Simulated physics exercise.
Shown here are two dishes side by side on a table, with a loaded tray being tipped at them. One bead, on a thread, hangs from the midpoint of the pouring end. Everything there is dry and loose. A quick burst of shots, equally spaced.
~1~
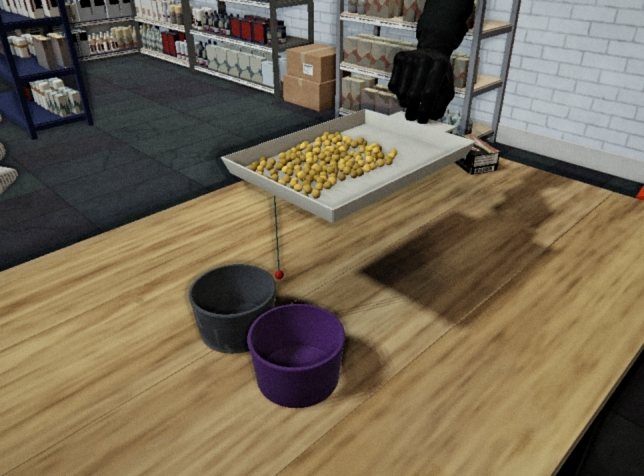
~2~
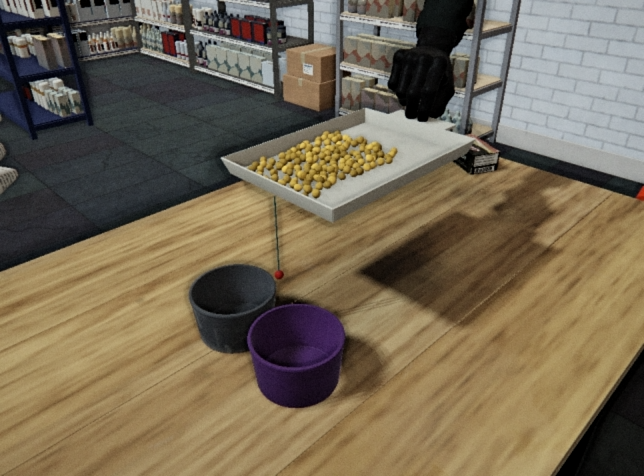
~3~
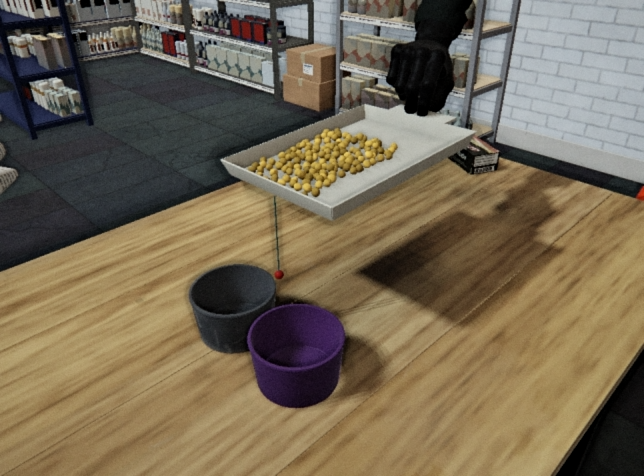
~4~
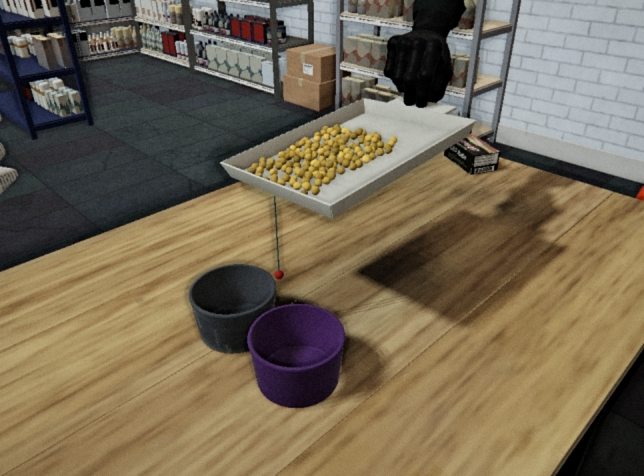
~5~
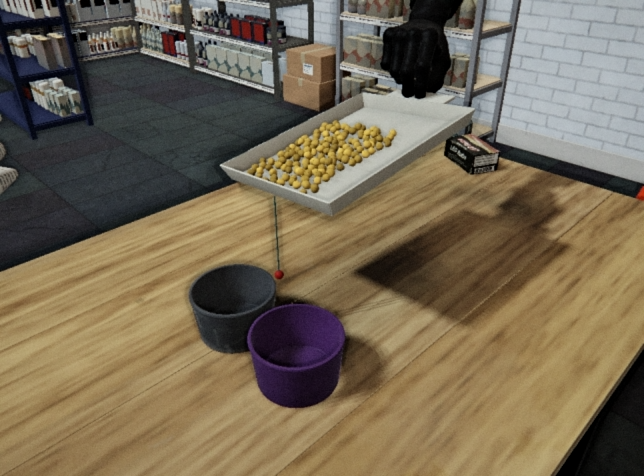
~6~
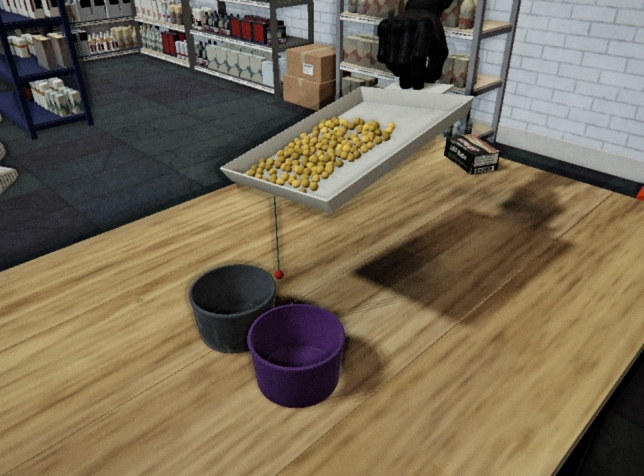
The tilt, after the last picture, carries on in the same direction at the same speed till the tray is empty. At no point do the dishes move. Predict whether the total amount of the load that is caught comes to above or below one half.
The total caught comes to below one half.
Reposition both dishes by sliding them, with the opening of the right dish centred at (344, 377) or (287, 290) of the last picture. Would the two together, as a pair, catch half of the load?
Short of half, then beyond half.
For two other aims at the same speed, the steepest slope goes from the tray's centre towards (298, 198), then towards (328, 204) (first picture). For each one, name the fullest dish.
Result of try 1 is the right side, of try 2 the right side.
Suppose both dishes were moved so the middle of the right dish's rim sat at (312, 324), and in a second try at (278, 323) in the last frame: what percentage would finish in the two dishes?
50 per cent the first time, 60 per cent the second time.
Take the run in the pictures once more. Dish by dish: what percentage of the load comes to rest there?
The left dish gets close to 40 per cent and the right dish close to 0 per cent.
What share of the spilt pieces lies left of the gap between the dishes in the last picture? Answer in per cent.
Near 80 per cent.
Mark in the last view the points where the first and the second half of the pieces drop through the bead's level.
(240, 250) first, (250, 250) later.
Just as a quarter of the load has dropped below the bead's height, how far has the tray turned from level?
Roughly 105 degrees.
Soon after the last picture, tray tipped steeply; nearly all on the tray; a stray few in the air.
A little later, tray tipped right over; nearly all on the tray; a stray few outside both.
Later still, tray tipped past a quarter turn; about a third in the left dish; about two thirds outside both.
At rest, tray tipped past a quarter turn; none in the right dish; about a third in the left dish; about two thirds outside both.
